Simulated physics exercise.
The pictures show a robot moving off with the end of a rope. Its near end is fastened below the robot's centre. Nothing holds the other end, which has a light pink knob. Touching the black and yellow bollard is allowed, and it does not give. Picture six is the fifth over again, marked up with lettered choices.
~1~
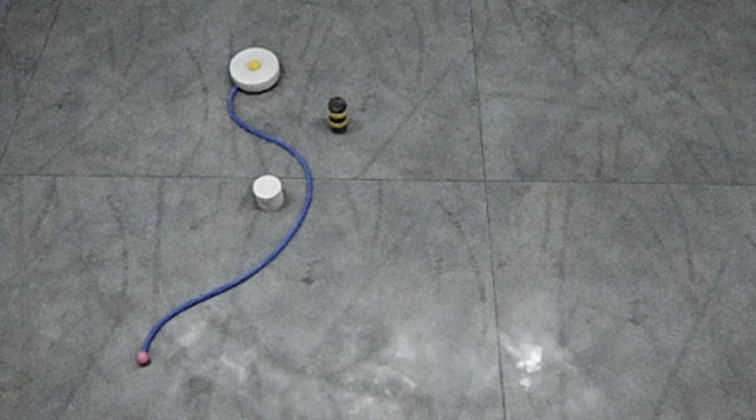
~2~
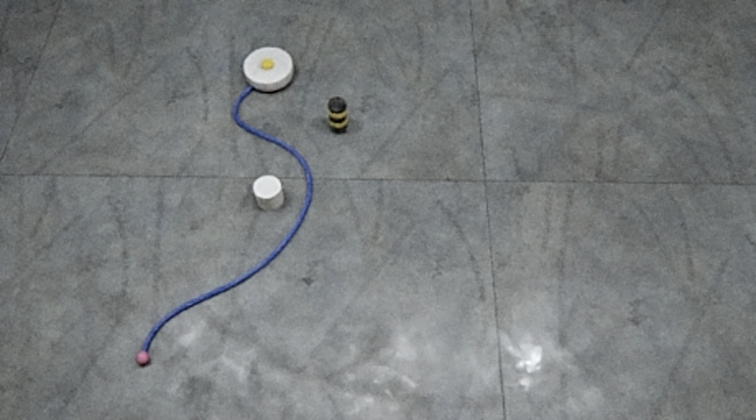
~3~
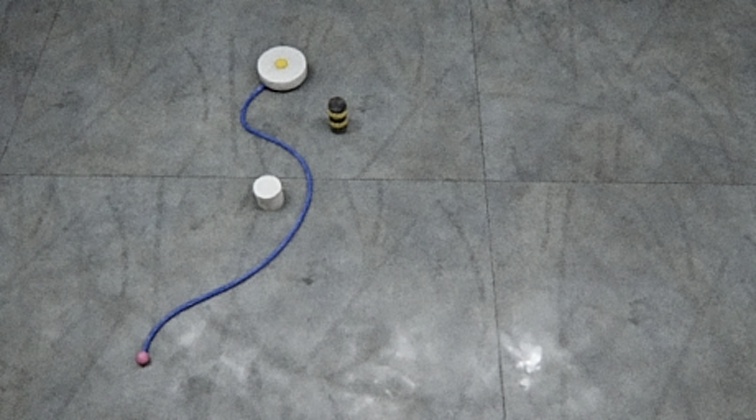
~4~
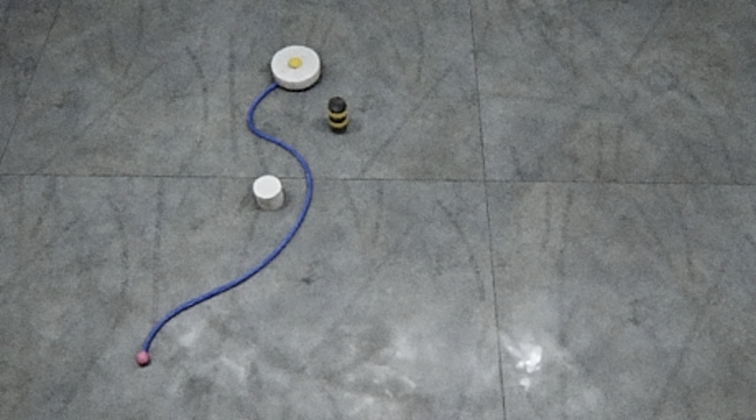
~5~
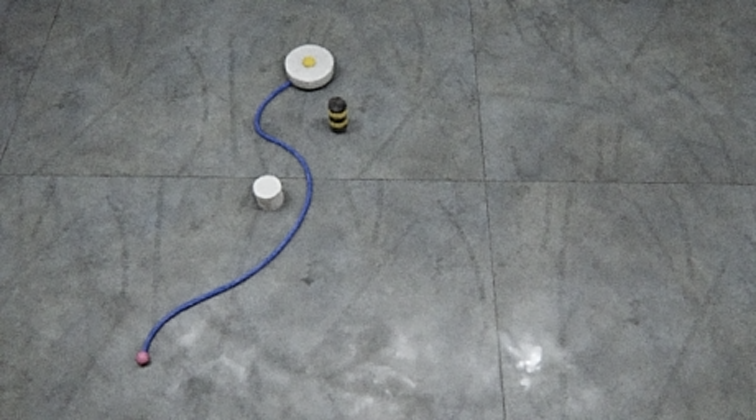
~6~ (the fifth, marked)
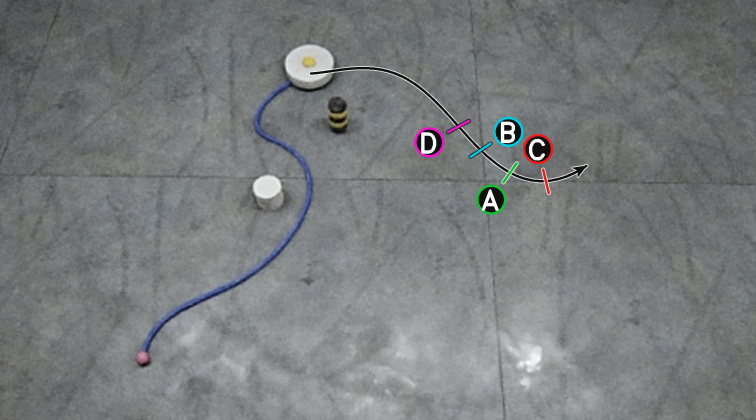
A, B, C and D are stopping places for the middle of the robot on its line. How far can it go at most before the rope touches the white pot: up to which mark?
No farther than D.
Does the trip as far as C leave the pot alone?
No.
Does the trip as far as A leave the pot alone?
For that mark, no.
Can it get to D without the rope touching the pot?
Yes.
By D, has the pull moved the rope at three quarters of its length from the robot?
By then, yes.
On the marked copy, A at (510, 173); B at (481, 150); C at (546, 181); D at (459, 126); the route from (311, 74) via (451, 118) to (586, 166).
With D. Early on, robot (371, 63), middle of the rope (307, 207), free end (142, 358).
Further on, robot (425, 86), middle of the rope (307, 206), free end (142, 358).
At the end, robot (459, 121), middle of the rope (300, 184), free end (146, 348); only the bollard has been touched, if anything.
As for the rest, A brings the rope against the pot; B brings the rope against the pot; C brings the rope against the pot.
